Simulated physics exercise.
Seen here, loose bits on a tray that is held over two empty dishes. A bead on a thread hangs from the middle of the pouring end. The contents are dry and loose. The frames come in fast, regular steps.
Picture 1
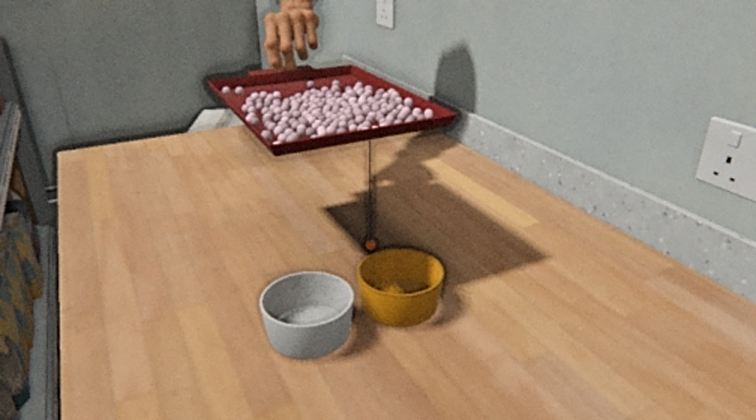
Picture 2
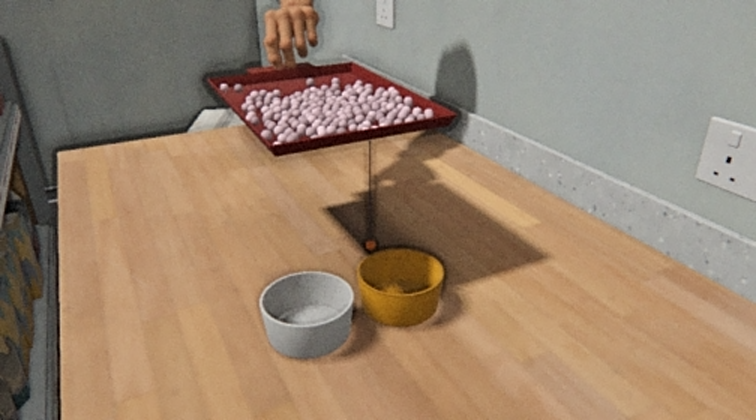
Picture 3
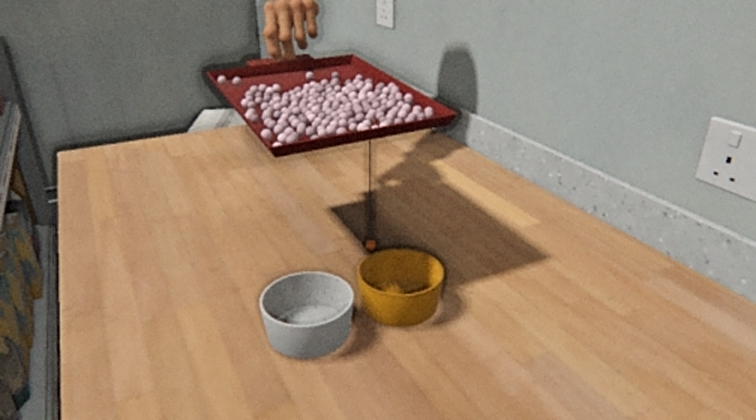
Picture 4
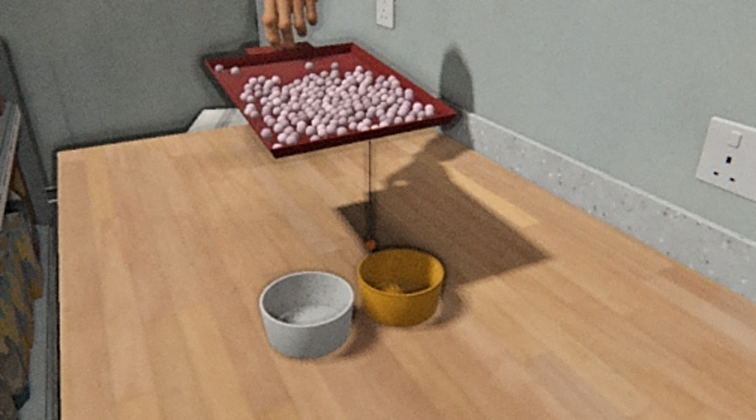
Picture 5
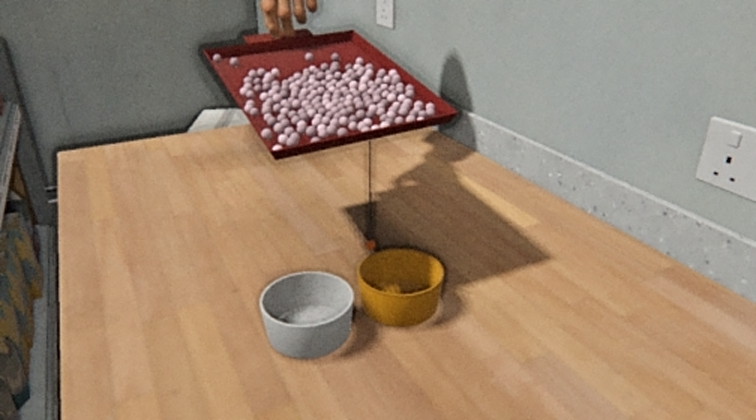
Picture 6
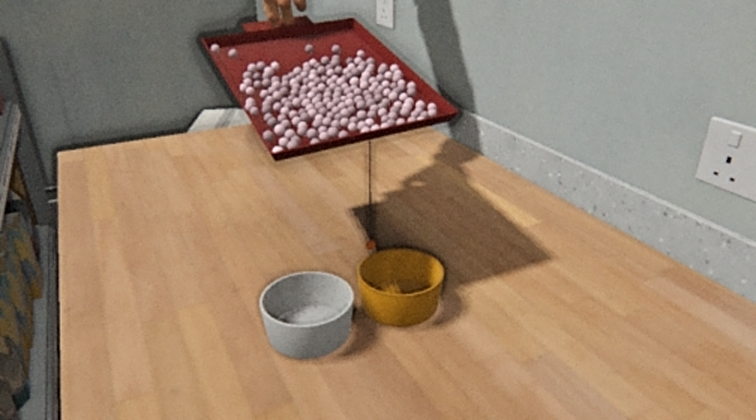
A red tray of pale pink beads was slowly raised at its back by a hand, tilting toward the front and slightly to the left, above a white dish and a yellow dish.
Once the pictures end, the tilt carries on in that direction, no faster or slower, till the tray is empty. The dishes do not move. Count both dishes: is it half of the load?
In the dishes lies the larger part of it.
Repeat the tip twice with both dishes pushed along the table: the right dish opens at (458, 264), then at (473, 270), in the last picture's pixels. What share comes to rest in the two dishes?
The first gives 50 %, the second 40 %.
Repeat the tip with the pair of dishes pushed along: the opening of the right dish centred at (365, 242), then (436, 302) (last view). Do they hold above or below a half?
First the smaller part, then under half.
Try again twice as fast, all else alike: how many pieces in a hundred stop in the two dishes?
It comes to 70 per cent or so.
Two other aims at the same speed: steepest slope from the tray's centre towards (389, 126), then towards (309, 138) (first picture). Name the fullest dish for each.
In turn: The right-hand dish; the left dish.
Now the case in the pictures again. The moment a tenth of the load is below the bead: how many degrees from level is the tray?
At some 55 degrees.
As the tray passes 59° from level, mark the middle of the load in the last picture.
Around (346, 144).
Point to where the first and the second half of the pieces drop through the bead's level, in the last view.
First near (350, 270), later near (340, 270).
Soon, tray tipped steeply; about two thirds on the tray; a small part in the left dish; a small part in the right dish; a stray few outside both; about a quarter in the air.
A while on, tray tipped right over; about half in the left dish; about a third in the right dish; about a quarter outside both; a stray few in the air.
Towards the end, tray tipped past a quarter turn; about half in the left dish; about a third in the right dish; about a quarter outside both.
Finally, tray tipped past a quarter turn; about half in the left dish; about a third in the right dish; about a quarter outside both.
